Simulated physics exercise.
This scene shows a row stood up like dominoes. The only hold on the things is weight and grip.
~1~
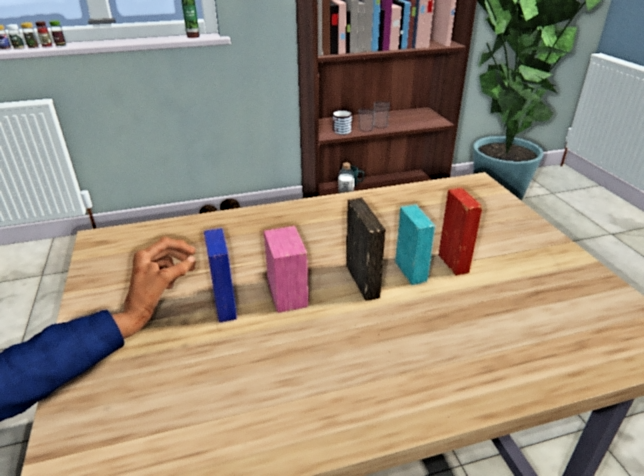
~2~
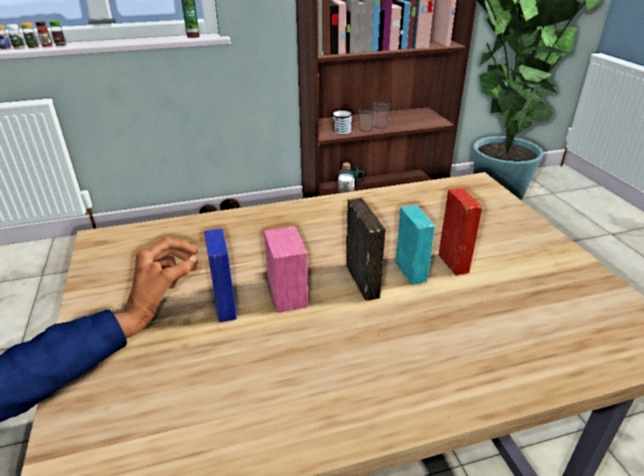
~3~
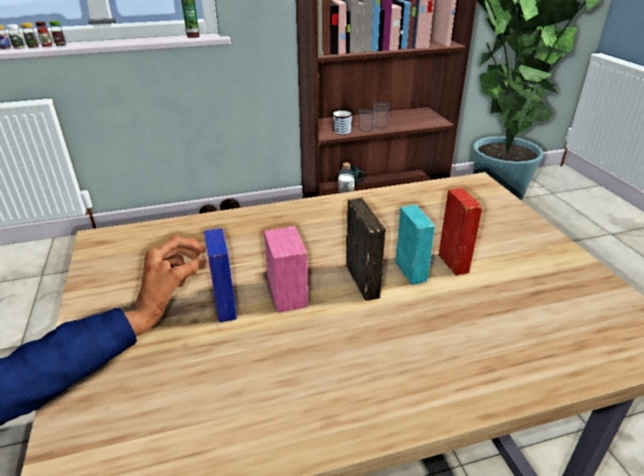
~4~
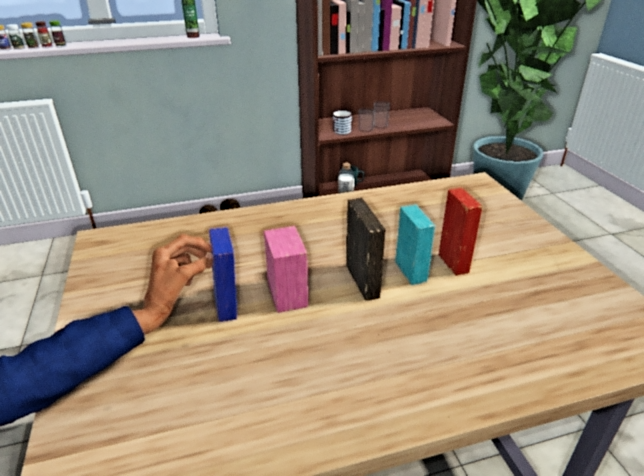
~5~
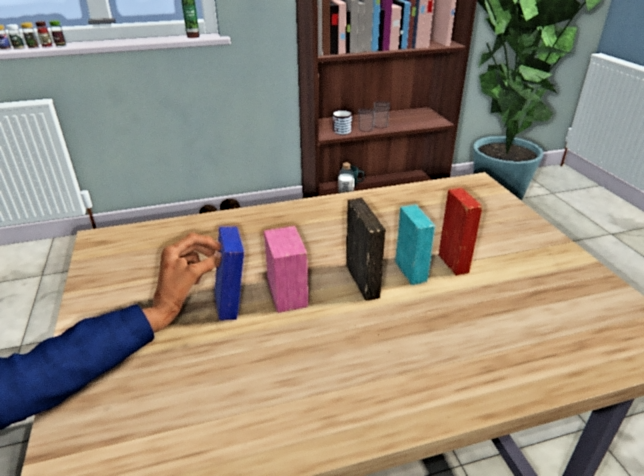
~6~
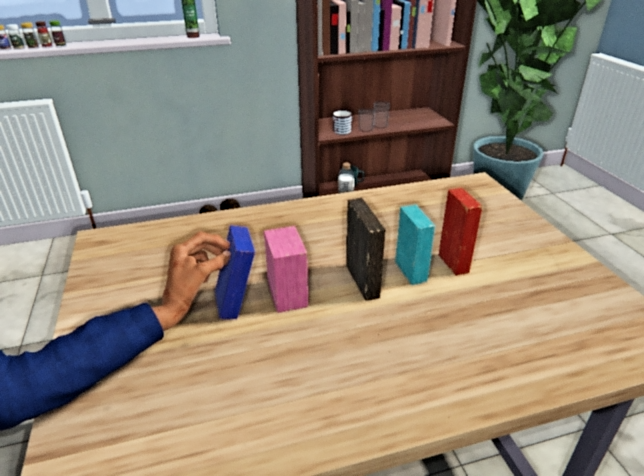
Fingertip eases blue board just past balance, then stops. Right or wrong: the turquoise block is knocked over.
Wrong.
Then, 0.10 s after the last picture, blue board 29° over.
Then, 0.20 s after the last picture, turquoise block resting near (414, 245).
Then, 0.60 s after the last picture, blue board 30° over.
At rest, all 3 in place. Seen from the same camera at the end, turquoise block near (414, 245).
